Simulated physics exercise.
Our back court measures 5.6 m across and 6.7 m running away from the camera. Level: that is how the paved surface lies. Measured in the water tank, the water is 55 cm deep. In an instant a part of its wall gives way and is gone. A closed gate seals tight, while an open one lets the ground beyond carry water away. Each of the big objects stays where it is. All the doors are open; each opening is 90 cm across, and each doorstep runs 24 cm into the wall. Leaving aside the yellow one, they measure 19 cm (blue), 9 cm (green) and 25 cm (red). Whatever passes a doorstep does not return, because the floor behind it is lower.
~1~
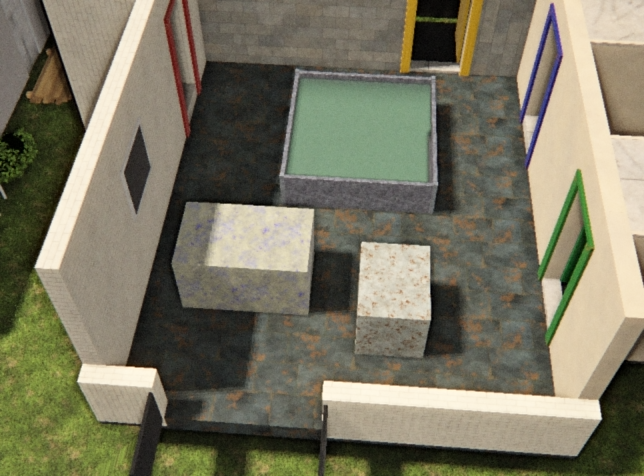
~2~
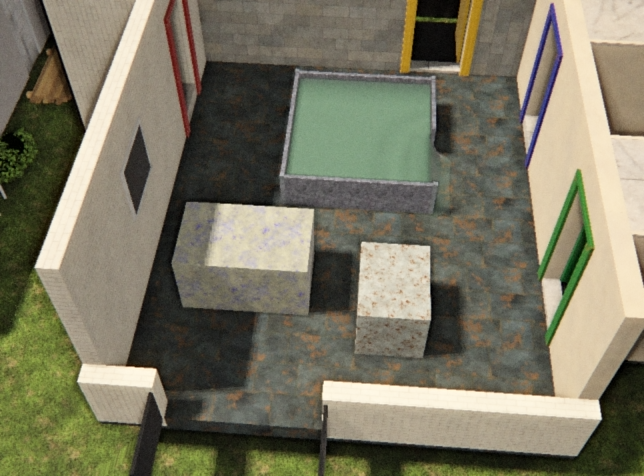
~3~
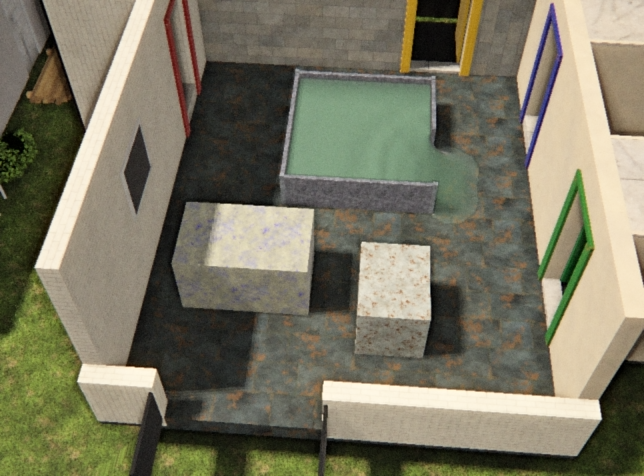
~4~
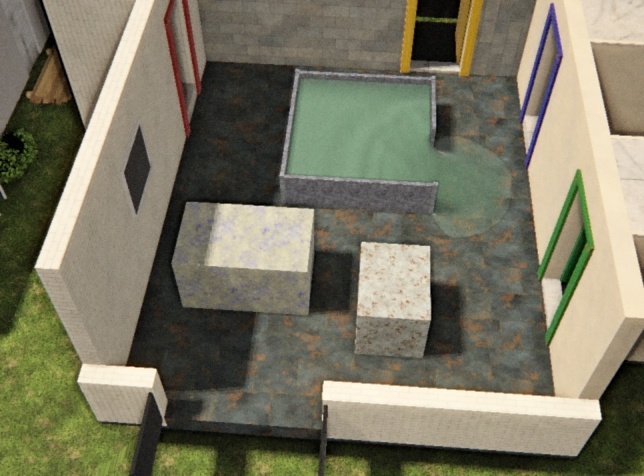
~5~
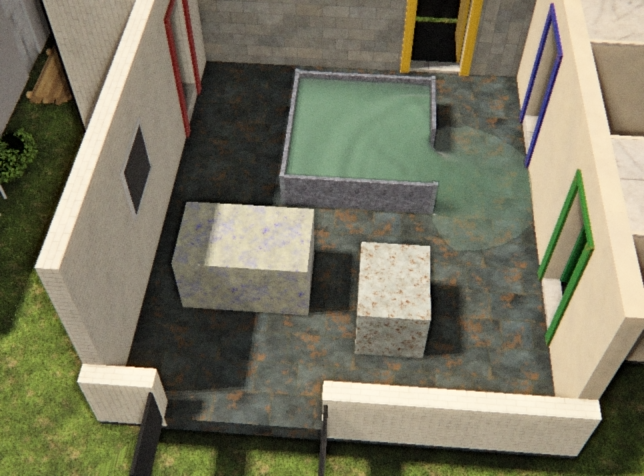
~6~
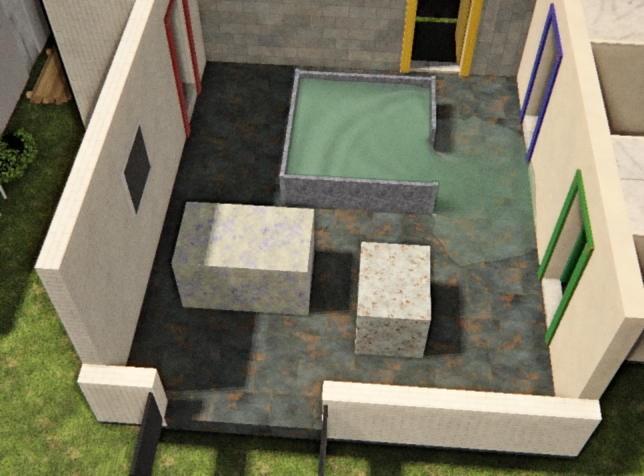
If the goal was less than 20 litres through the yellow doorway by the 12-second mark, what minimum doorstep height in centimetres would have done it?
A doorstep of about 9.5 cm would have done it.
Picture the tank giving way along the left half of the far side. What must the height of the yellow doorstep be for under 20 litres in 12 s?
In that case you'd want it roughly 5.5 cm high.
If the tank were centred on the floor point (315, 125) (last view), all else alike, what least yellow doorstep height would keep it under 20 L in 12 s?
With that change, some 8.0 centimetres.
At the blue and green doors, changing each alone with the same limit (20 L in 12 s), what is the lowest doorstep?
You'd want some 18 cm at blue and some 8.5 cm at green.
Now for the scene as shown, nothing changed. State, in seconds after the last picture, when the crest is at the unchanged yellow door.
Peak time: Around 2.4 s.
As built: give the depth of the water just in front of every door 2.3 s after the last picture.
Door by door, in centimetres - yellow 13, blue 19, green 12, red 0.
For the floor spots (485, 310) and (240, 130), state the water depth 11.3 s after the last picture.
Roughly 8 cm and 3 cm.
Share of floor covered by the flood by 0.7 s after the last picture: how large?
Wet: Close to 15 %.
Then, 0.7 s after the last picture water covers 15 % of the floor, deepest (38 cm) near (531, 191); it has not reached the yellow door.
Then, 2.3 s after the last picture water covers 40 % of the floor, deepest (28 cm) near (520, 199); 13 cm at the yellow door, 6 litres in over its 6 cm doorstep.
Then, 11.3 s after the last picture water covers 100 % of the floor, deepest (11 cm) near (165, 223); 6 cm at the yellow door, 68 litres in over its 6 cm doorstep.
At the yellow door as built, the water peaked near 13 cm, 2.3 s after the last picture.
Run again over the same 12 s with other heights there, 37 litres in over 8 cm, 11 litres over 11 cm. The limit of 20 litres is kept from about 9.5 cm up.
